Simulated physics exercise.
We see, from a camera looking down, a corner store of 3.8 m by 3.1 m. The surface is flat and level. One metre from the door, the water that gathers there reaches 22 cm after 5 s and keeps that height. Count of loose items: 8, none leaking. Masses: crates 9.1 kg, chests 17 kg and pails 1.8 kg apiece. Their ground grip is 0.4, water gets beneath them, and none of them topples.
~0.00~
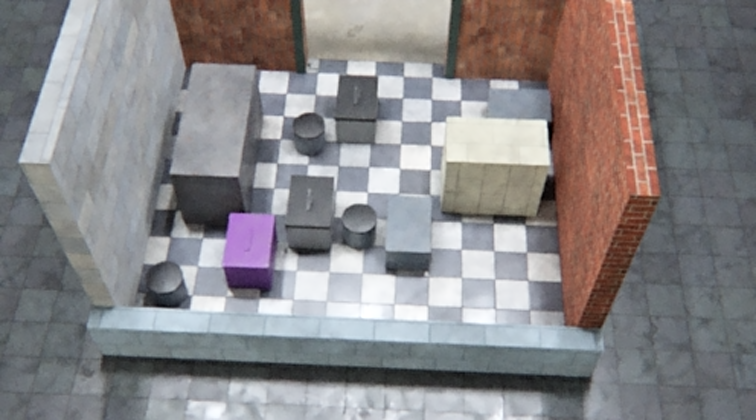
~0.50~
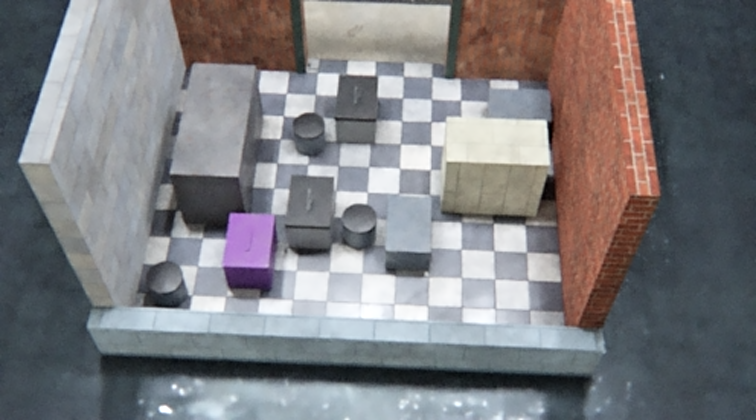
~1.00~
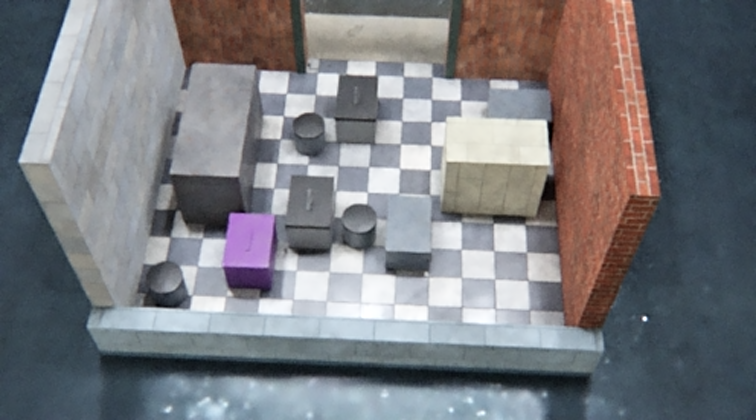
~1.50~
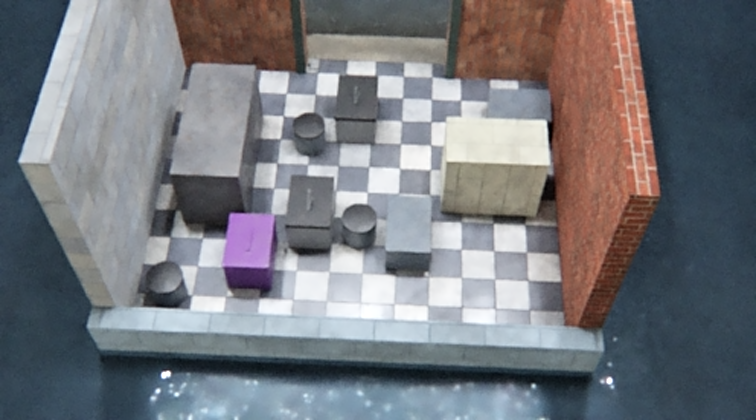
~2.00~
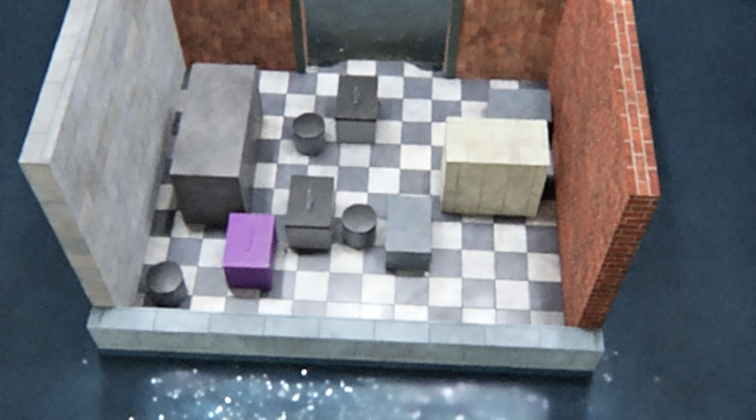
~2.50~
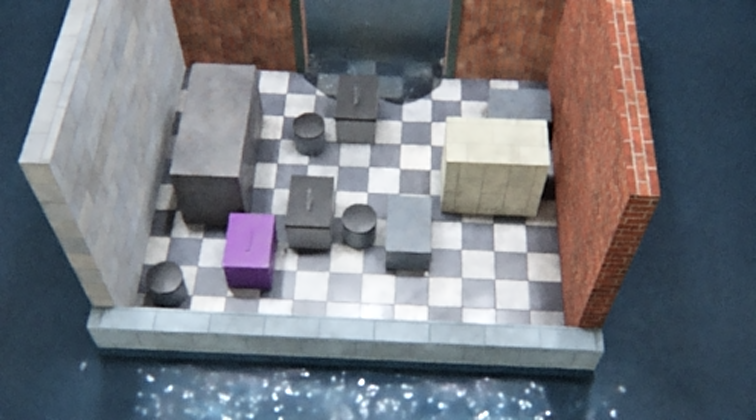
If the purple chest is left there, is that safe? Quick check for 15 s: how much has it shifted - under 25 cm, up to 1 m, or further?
I would say it moves a little.
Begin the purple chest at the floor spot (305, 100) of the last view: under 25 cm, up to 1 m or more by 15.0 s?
What happens is it creeps a short distance.
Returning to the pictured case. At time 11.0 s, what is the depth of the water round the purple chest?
Depth: About 18 cm.
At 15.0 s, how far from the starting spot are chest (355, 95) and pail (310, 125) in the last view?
In that order: 200 cm, 200 cm.
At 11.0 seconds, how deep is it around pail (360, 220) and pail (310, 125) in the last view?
20 and 19 cm.
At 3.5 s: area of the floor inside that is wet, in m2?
Roughly 1.5 m2.
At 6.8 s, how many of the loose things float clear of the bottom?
I'd say 6 of them.
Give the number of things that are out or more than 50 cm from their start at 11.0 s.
Count: 6.
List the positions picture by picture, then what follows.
The first picture shows the purple chest at (249, 240) rests on the ground; 0.0 m2 under water; 0 of 8 have shifted.
The second picture shows the purple chest at (249, 240) rests on the ground; 0.0 m2 under water; 0 of 8 have shifted.
The third picture shows the purple chest at (249, 240) rests on the ground; 0.0 m2 under water; 0 of 8 have shifted.
The fourth picture shows the purple chest at (249, 240) rests on the ground; water covers 0.0 m2; 0 of 8 have shifted.
The fifth picture shows the purple chest at (249, 240) rests on the ground; water covers 0.0 m2; 0 of 8 have shifted.
The sixth picture shows the purple chest at (249, 240), on the bottom; 0.4 m2 under water; 0 of 8 have shifted.
After 3.5 s the purple chest is near (249, 240), 0.0 m from its start, aground; 0 afloat.
After 6.8 s the purple chest is near (233, 283), 0.4 m from its start, aground; 6 afloat.
After 11.0 s the purple chest is near (207, 213), 0.4 m from its start, afloat; 8 afloat.
After 15.0 s the purple chest is near (204, 210), 0.5 m from its start, afloat; 8 afloat.
